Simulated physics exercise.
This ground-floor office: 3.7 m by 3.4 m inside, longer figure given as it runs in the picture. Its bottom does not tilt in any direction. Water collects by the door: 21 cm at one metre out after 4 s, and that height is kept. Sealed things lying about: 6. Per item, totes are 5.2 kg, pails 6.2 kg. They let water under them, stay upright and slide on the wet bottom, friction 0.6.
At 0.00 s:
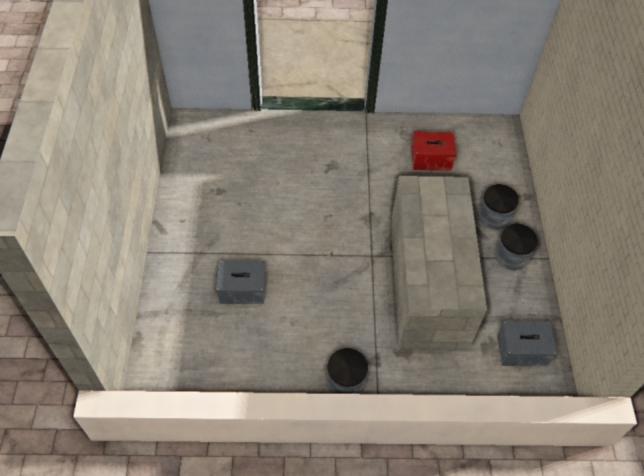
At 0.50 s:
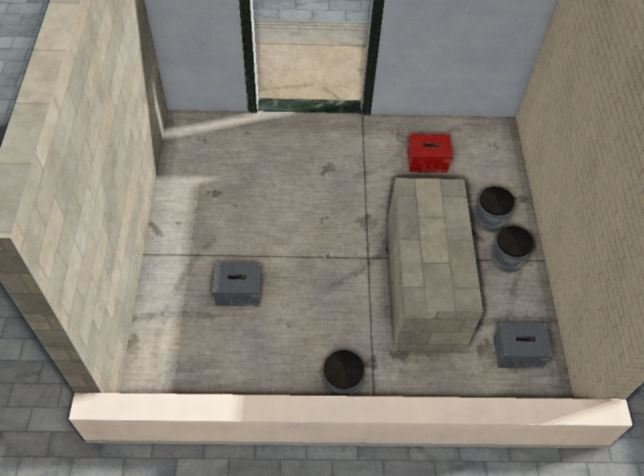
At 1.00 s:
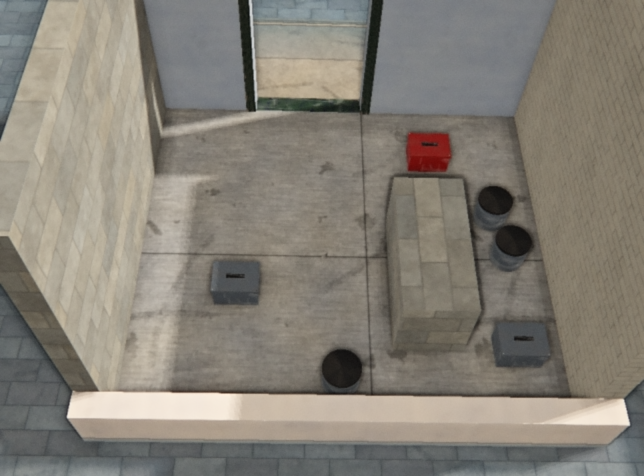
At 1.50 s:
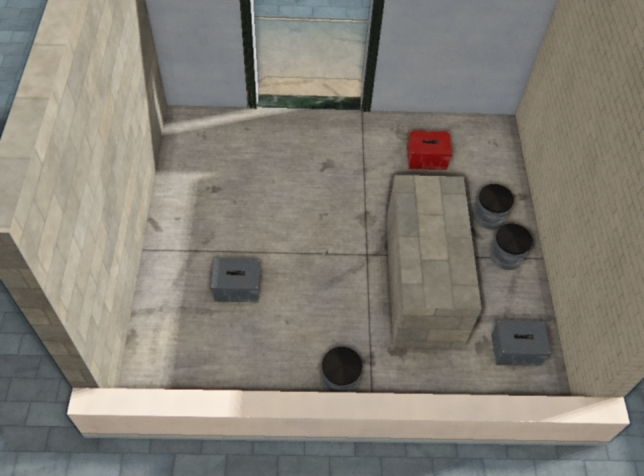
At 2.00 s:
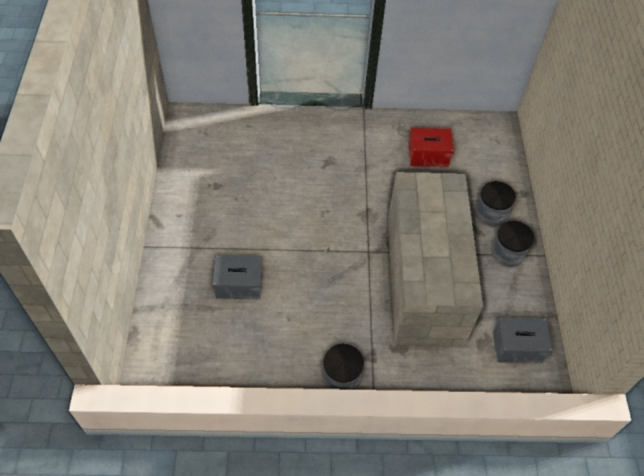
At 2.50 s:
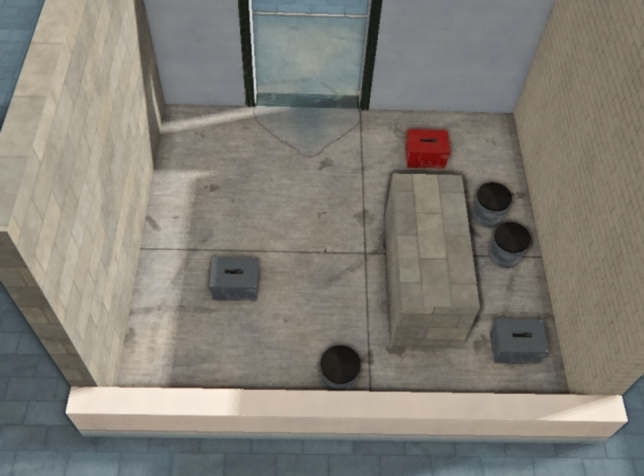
A red tote sits near the back wall of a small, open-topped office with a concrete floor, seen from high above the low front wall. Two grey totes rest at left and front right, a pale block stands right of centre, and three dark-topped round containers sit nearby. Outside, bluish water spreads over the paving, then slips through the back doorway onto the floor, while the objects stay put and the camera shifts very slightly.
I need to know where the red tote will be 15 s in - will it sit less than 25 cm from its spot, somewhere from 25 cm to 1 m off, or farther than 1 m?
It will be 25 cm to 1 m off.
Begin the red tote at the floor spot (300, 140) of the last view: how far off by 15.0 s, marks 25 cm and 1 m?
I'd say it goes a long distance.
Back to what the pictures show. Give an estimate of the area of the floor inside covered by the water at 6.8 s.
Flooded: Near 11.0 m2.
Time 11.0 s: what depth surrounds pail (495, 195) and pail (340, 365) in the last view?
8 and 9 cm.
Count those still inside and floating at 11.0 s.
6.
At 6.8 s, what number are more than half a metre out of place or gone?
Count: 1.
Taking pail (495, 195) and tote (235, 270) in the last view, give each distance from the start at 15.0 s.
Shifts: 140 cm / 80 cm.
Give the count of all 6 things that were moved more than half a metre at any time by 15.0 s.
I make that 6.
After 3.5 s the red tote is near (429, 141), 0.0 m from its start, aground; 0 afloat.
After 6.8 s the red tote is near (429, 141), 0.0 m from its start, aground; 2 afloat.
After 11.0 s the red tote is near (430, 147), 0.1 m from its start, afloat; 6 afloat.
After 15.0 s the red tote is near (445, 184), 0.6 m from its start, afloat; 6 afloat.
